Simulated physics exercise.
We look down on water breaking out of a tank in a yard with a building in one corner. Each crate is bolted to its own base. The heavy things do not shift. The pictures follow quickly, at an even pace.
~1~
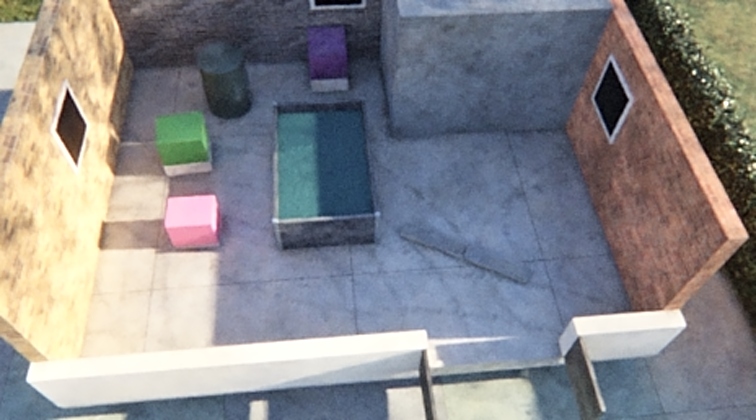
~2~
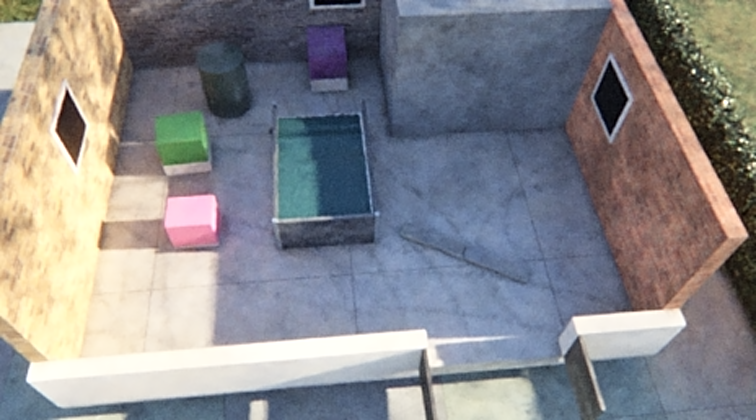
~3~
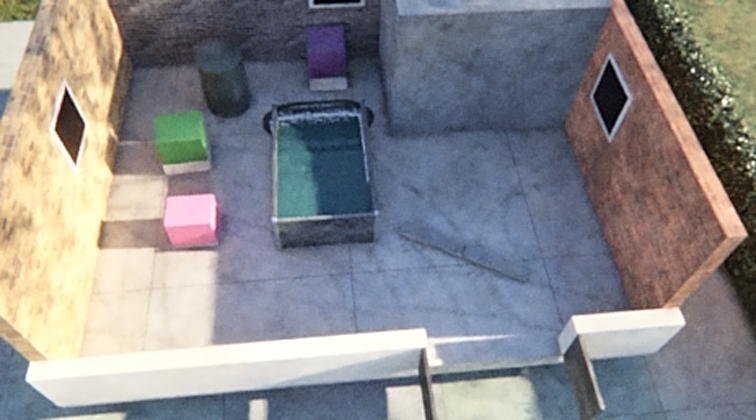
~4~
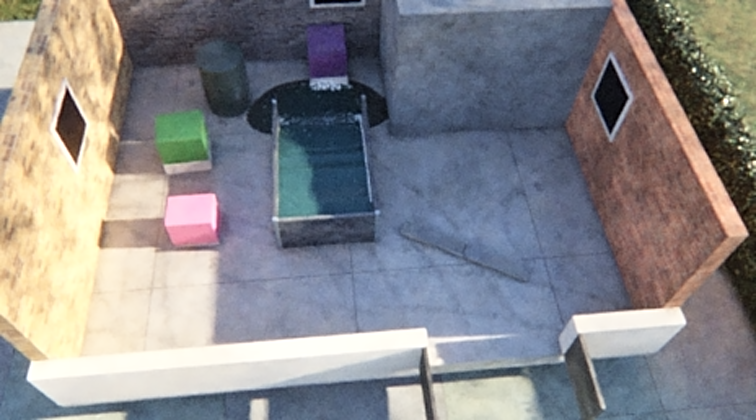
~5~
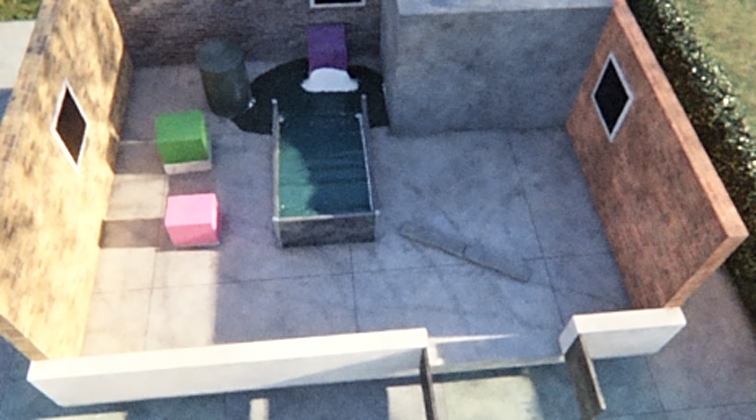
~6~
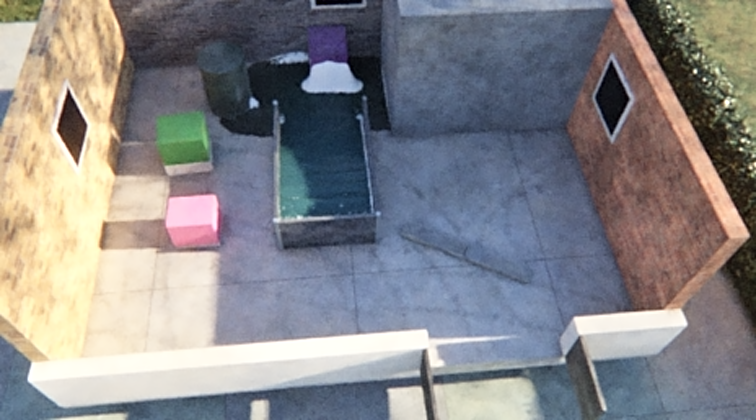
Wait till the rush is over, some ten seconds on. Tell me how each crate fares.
One by one: The pink crate is soaked; the green crate keeps dry; the purple crate is soaked.
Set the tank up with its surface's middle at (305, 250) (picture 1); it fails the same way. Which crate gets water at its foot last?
Last comes the one in pink.
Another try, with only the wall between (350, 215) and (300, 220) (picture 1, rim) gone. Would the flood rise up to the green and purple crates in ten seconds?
Then: Green crate is spared, purple crate escapes it.
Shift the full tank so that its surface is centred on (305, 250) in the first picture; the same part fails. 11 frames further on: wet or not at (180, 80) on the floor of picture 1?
There: Under water.
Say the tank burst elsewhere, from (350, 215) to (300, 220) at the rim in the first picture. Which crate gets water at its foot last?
It is the one in purple.
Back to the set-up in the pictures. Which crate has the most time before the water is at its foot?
That is the pink crate.
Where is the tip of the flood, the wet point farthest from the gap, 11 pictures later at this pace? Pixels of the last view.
Around (135, 72).
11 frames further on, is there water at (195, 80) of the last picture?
There: Covered.
A moment on, water covers 15 % of the floor; the pink crate not reached, the green crate not reached, the purple crate water round its plinth.
Next, water covers 20 % of the floor; the pink crate not reached, the green crate water round its plinth, the purple crate water round its plinth.
Then, water covers 40 % of the floor; the pink crate not reached, the green crate water round its plinth, the purple crate water round its plinth.
Later, water covers 70 % of the floor; the pink crate water round its plinth, the green crate water round its plinth, the purple crate water round its plinth.
In the end, water covers 90 % of the floor; the pink crate was topped, the green crate stayed above the water, the purple crate was topped.
